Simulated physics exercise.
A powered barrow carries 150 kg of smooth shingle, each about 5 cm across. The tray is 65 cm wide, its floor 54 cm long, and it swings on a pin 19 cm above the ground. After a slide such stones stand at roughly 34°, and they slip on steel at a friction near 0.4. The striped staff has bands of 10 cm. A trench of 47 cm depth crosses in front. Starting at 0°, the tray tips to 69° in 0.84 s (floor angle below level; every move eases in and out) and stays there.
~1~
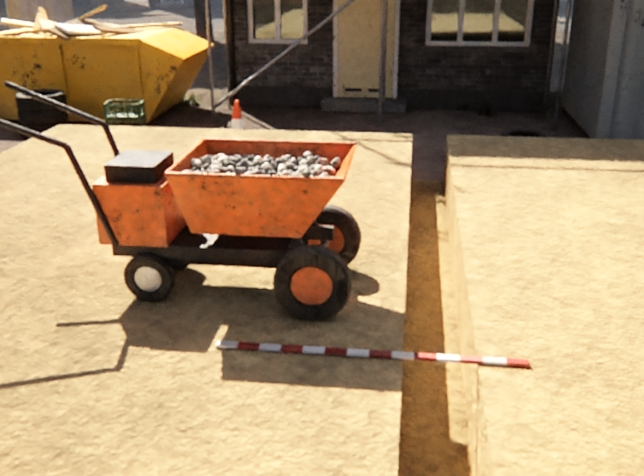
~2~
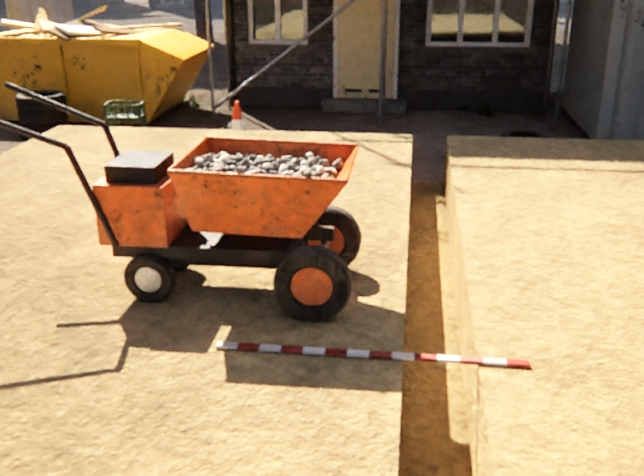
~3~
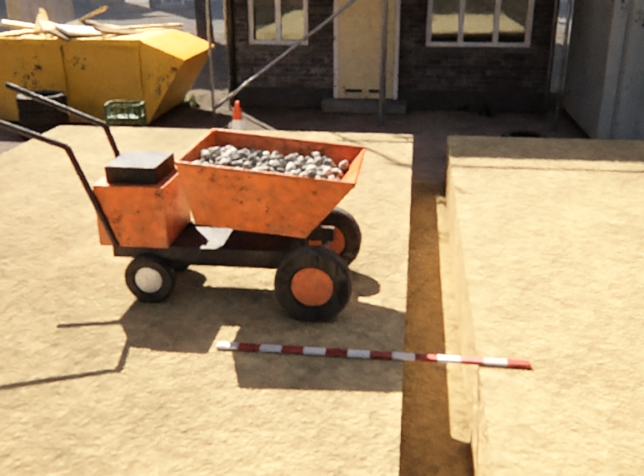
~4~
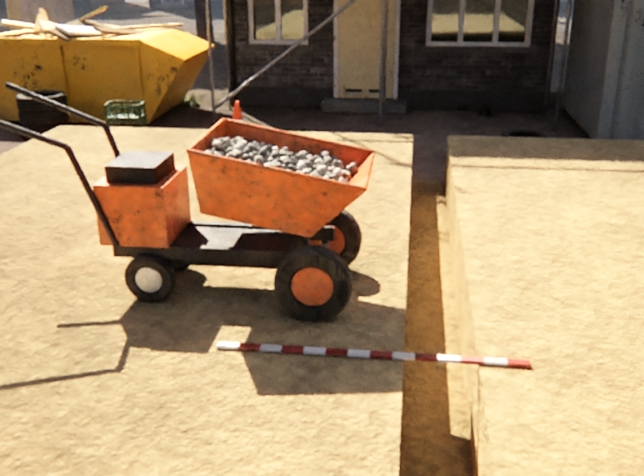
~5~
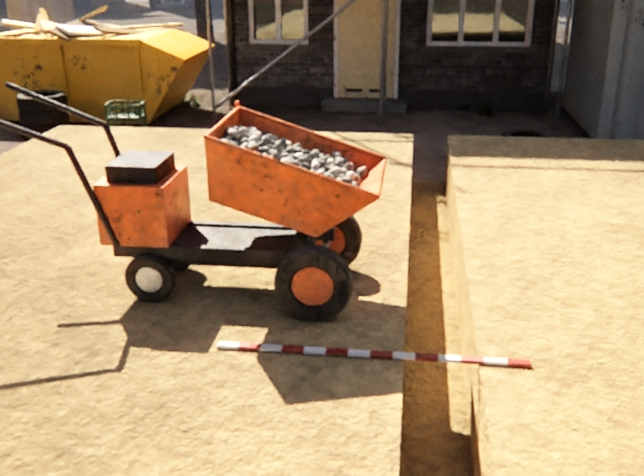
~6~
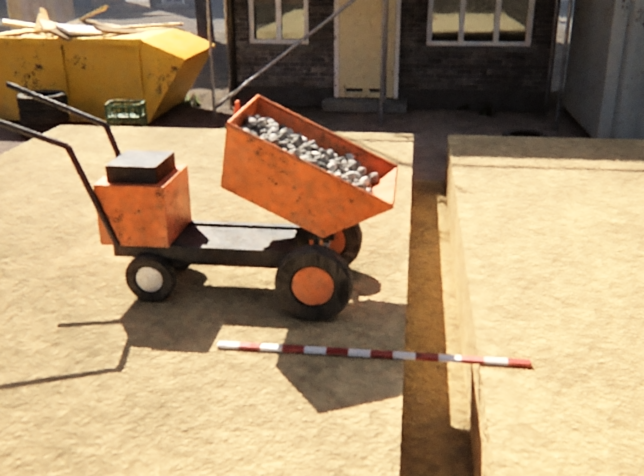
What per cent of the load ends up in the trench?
About 55 per cent.
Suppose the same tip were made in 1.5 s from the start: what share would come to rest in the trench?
Then about 65 per cent.
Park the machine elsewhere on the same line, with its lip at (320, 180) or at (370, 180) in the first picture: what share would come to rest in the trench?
Near 80 per cent from the first place, 35 from the second.
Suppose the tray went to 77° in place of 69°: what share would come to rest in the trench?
It would be near 50 per cent.
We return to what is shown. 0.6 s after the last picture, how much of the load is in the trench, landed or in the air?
About 15 per cent by then.
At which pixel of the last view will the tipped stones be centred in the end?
Their middle is at about (462, 352).
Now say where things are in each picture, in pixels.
Lip at (344, 180), floor tilted 0°, highest stones at (246, 163), in the first frame.
The tray is at 1°, its lip at (347, 182); the top of the load is at (237, 162), in the second frame.
Lip at (355, 185), floor tilted 5°, highest stones at (234, 156), in the third frame.
Lip at (366, 190), floor tilted 11°, highest stones at (230, 145), in the fourth frame.
Lip at (379, 197), floor tilted 18°, highest stones at (239, 135), in the fifth frame.
Lip at (393, 207), floor tilted 26°, highest stones at (255, 124), in the sixth frame.
Then, 0.3 s after the last picture the floor is at 58°, 100 % in the tray; the foremost stones are at (420, 235).
Then, 0.6 s after the last picture the floor is at 69°, 69 % in the tray, 16 % in the trench, 14 % past the trench; the foremost stones are at (510, 300).
Then, 0.9 s after the last picture the floor is at 69°, 28 % in the tray, 28 % in the trench, 44 % past the trench; the foremost stones are at (643, 305).
Then, 2.9 s after the last picture the floor is at 69°, 0 % in the tray, 55 % in the trench, 45 % past the trench; the foremost stones are past the picture's edge.
